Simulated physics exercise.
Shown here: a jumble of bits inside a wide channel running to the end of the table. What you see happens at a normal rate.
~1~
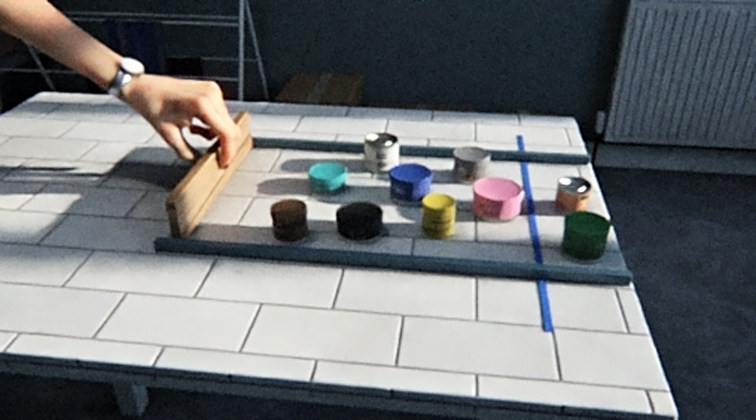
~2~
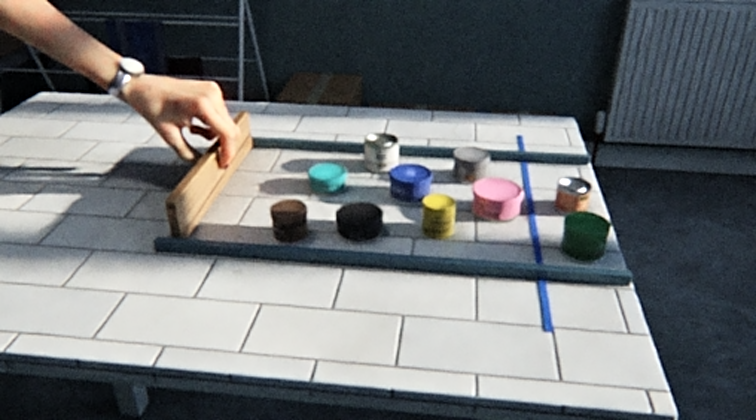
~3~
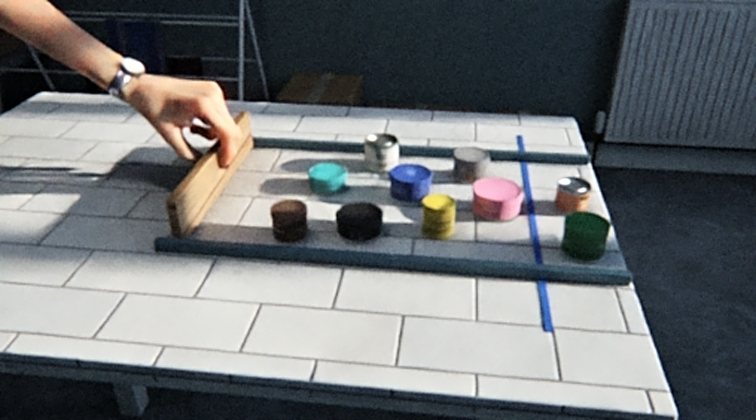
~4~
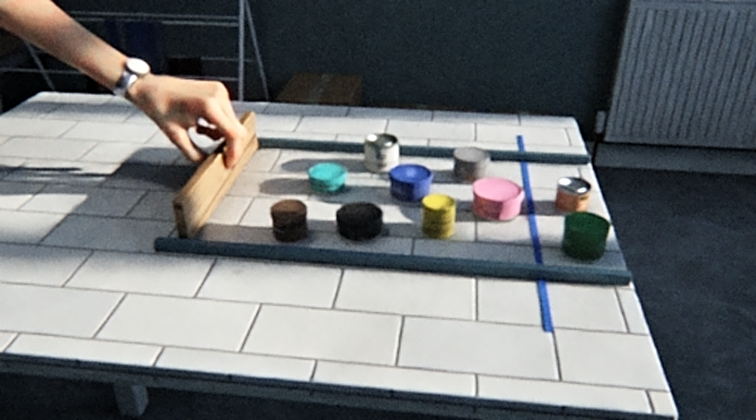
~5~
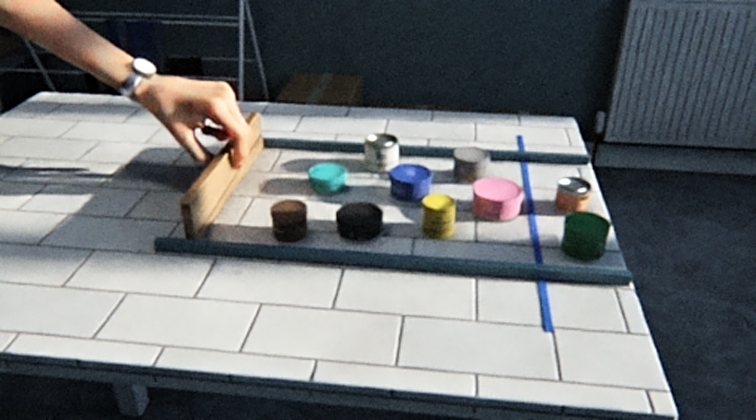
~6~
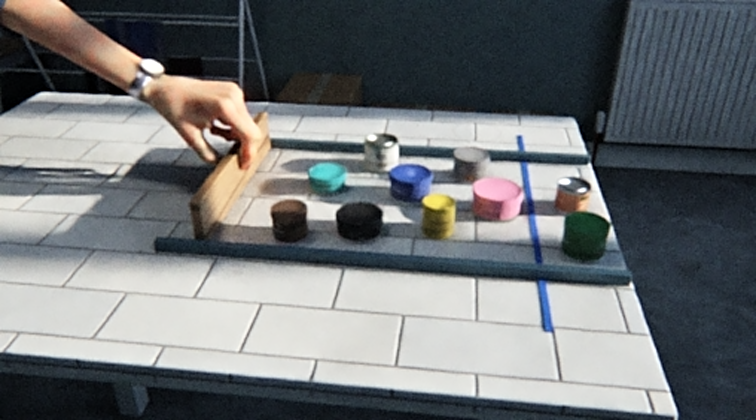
On a white tiled table, a hand holds a wooden board upright between two dark rails, behind a scatter of small colourful pots and tins; the hand then slides the board slightly right, while the pots stay still.
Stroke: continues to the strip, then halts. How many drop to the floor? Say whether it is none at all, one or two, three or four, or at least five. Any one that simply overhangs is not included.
I would say one or two.
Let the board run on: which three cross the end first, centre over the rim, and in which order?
Order: Orange tin, then green pot, then pink tin.
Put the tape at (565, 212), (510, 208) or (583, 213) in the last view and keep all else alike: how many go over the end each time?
Per try in turn: 6, 0, 6.
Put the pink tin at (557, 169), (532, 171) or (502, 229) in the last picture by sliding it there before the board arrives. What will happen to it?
Lab note - pink tin, per position: Is safe; is safe; is safe.
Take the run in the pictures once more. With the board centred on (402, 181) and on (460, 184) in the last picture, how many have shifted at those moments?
At the first place 7, at the second 8.
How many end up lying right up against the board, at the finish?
In contact: 4.
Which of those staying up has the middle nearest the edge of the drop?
The pink tin.
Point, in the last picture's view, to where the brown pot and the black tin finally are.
I'd say approximately (561, 249) and then (561, 231).
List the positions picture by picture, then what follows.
In the first picture, orange tin (573, 196); green pot (585, 237); pink tin (497, 200); board (215, 170); tape (531, 209).
In the second picture, green pot (585, 237); black tin (360, 222).
In the third picture, pink tin (497, 200); board (216, 170).
In the fourth picture, orange tin (573, 196); brown pot (290, 222).
In the fifth picture, green pot (585, 237); grey tin (471, 165).
In the sixth picture, orange tin (573, 196); green pot (585, 237); pink tin (497, 200); board (236, 171); tape (531, 209).
Soon after, none off yet; orange tin at rest near (573, 196); green pot at rest near (585, 237); pink tin at rest near (497, 200).
In the end, the number that fall off is one or two; gone, green pot and orange tin.
